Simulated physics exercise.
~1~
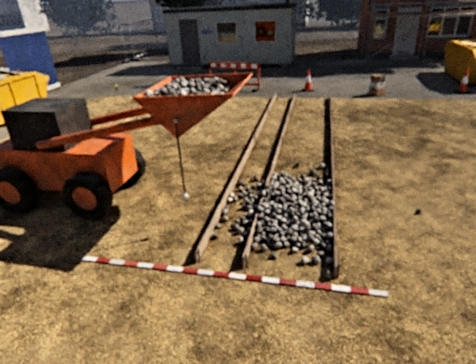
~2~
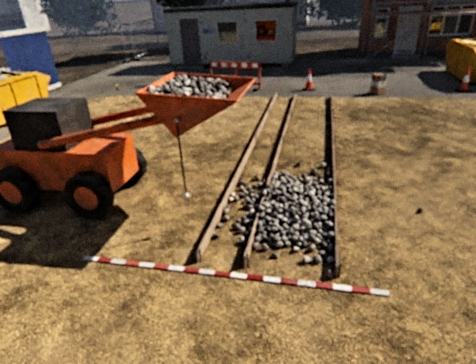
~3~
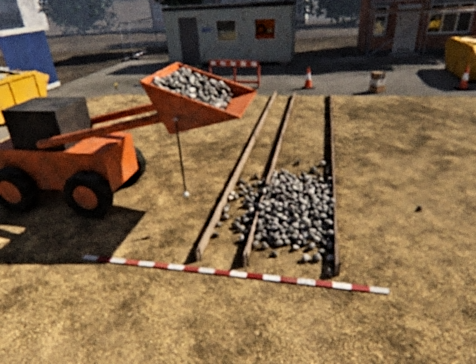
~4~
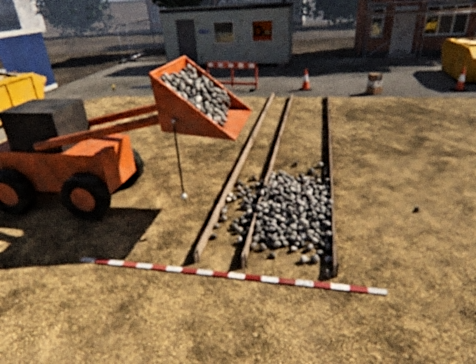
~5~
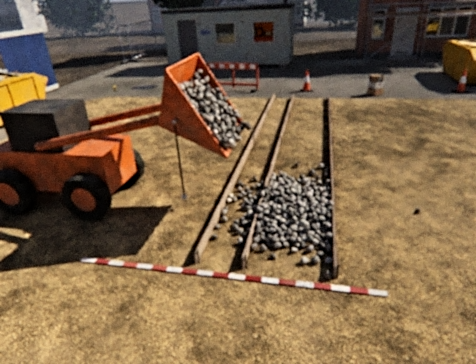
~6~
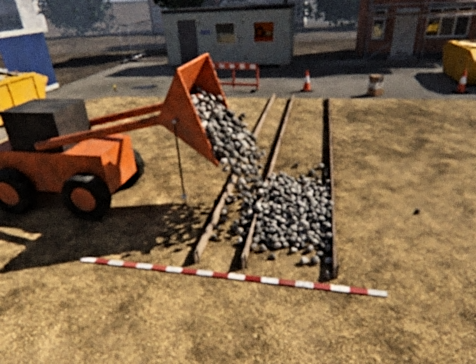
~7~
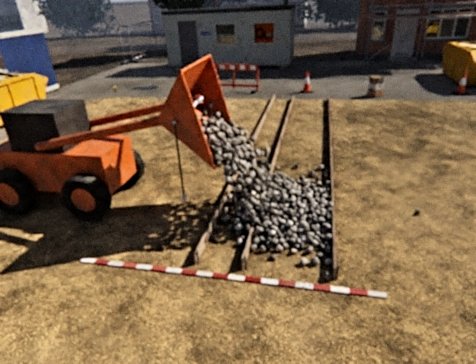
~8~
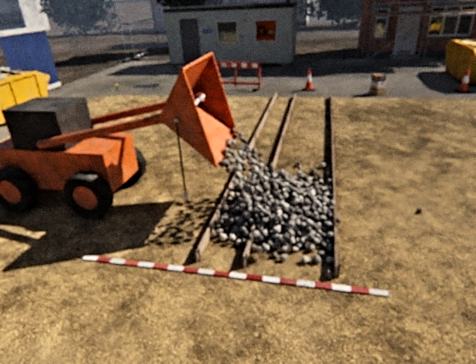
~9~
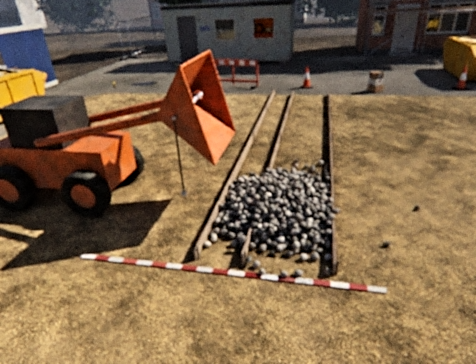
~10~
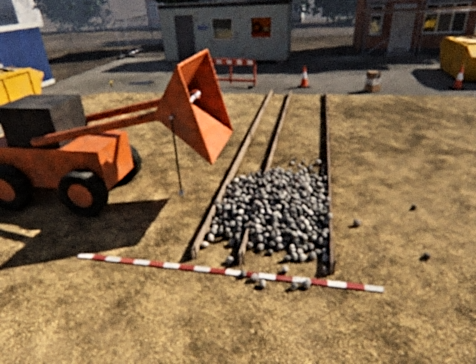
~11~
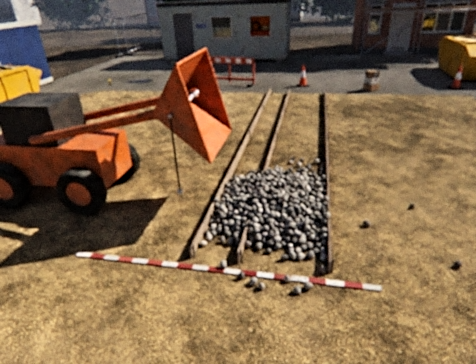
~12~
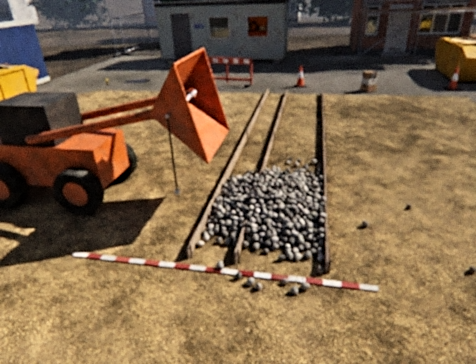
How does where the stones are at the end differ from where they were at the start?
At the start, some stones were up in the orange bucket and the rest lay on the ground, mostly between the middle and right planks. By the end, the bucket's stones had gone down and to the right, joining a bigger heap across both bays, with a few lying outside.
